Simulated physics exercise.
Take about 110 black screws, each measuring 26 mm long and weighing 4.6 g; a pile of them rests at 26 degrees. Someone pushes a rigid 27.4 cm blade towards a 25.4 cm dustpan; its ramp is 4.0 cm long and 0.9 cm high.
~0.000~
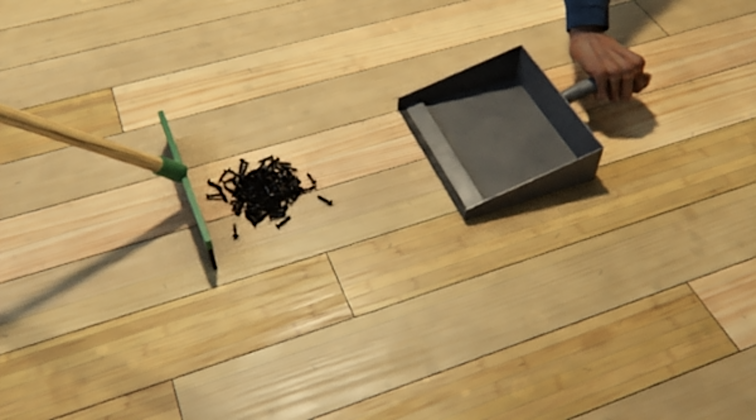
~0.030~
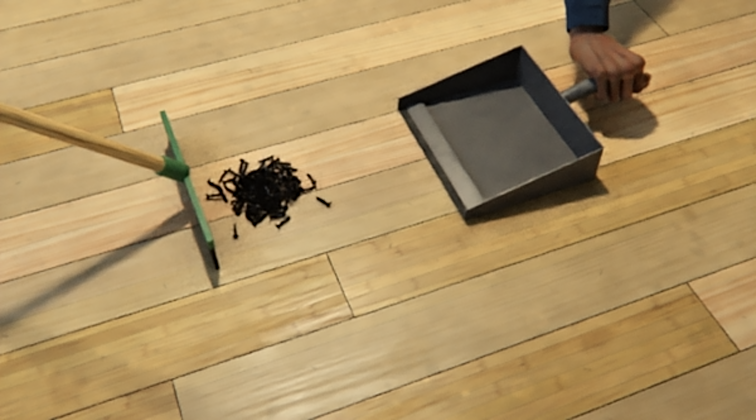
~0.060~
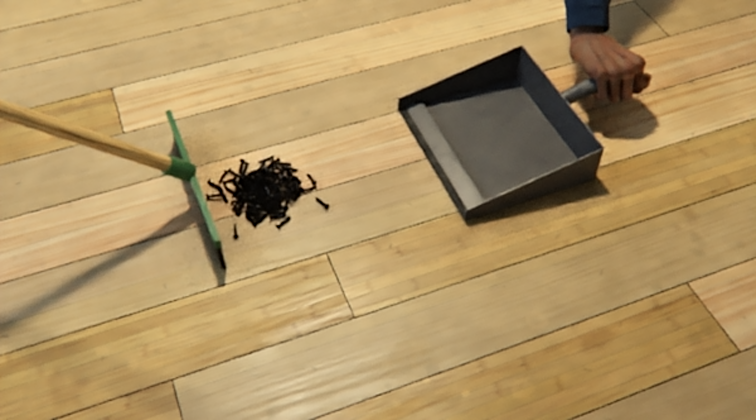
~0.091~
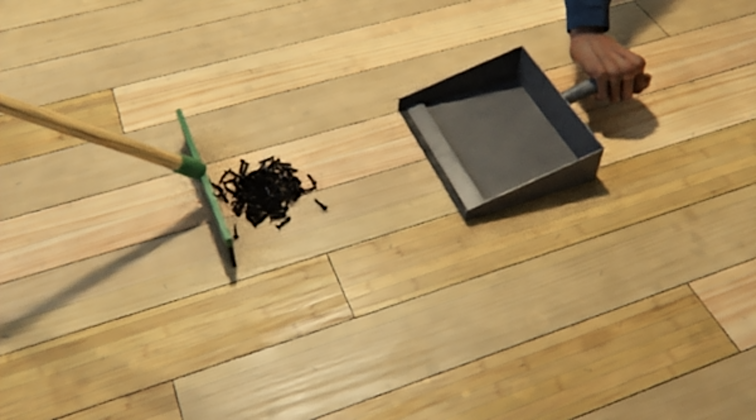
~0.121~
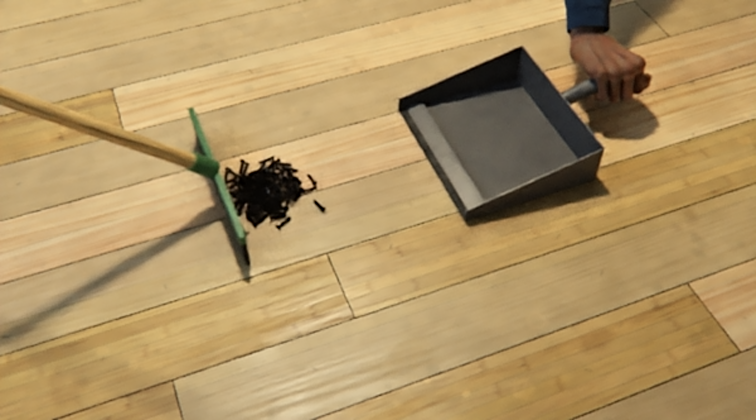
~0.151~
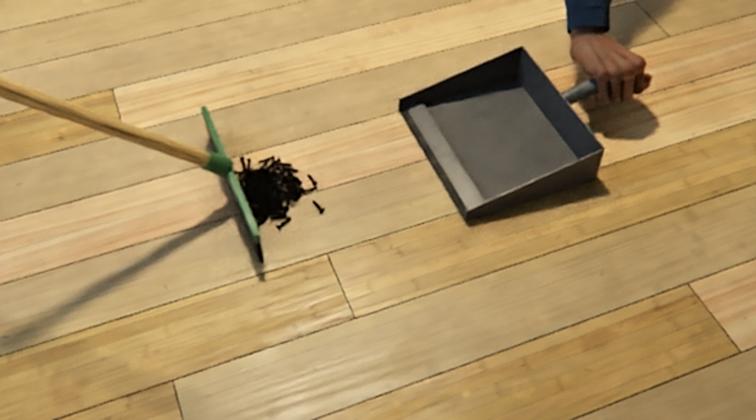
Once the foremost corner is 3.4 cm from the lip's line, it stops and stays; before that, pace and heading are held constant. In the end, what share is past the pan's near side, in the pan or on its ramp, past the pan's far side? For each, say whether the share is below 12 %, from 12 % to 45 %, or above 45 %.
Near side: Below 12 %; pan: From 12 % to 45 %; far side: Below 12 %.
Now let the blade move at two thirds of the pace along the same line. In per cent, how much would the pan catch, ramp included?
Share: Close to 20 %.
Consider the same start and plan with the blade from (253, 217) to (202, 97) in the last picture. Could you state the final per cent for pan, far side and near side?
Pan: 15, far side: 30, near side: 0.
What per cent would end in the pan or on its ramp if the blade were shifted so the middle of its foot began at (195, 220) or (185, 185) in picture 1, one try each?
The two tries give about 25 % and about 30 %.
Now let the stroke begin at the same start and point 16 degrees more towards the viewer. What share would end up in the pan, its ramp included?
Result: Close to 15 %, ramp counted.
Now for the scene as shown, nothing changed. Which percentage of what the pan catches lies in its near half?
Roughly 50 per cent.
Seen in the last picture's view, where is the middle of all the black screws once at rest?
At about (425, 161).
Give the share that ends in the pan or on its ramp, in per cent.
Close to 30 in a hundred end up there.
After 0.36 s, middle of the blade 17 cm from the lip; 0 % over the lip, far side 0 %, near side 0 %.
After 0.50 s, middle of the blade 8 cm from the lip; 0 % over the lip, far side 0 %, near side 0 %.
After 0.77 s, middle of the blade 4 cm from the lip; 30 % over the lip, far side 0 %, near side 0 %.
At rest (1.6 s), near side 0 %, pan 30 %, far side 0 %, in front of the lip or behind the blade 70 %.
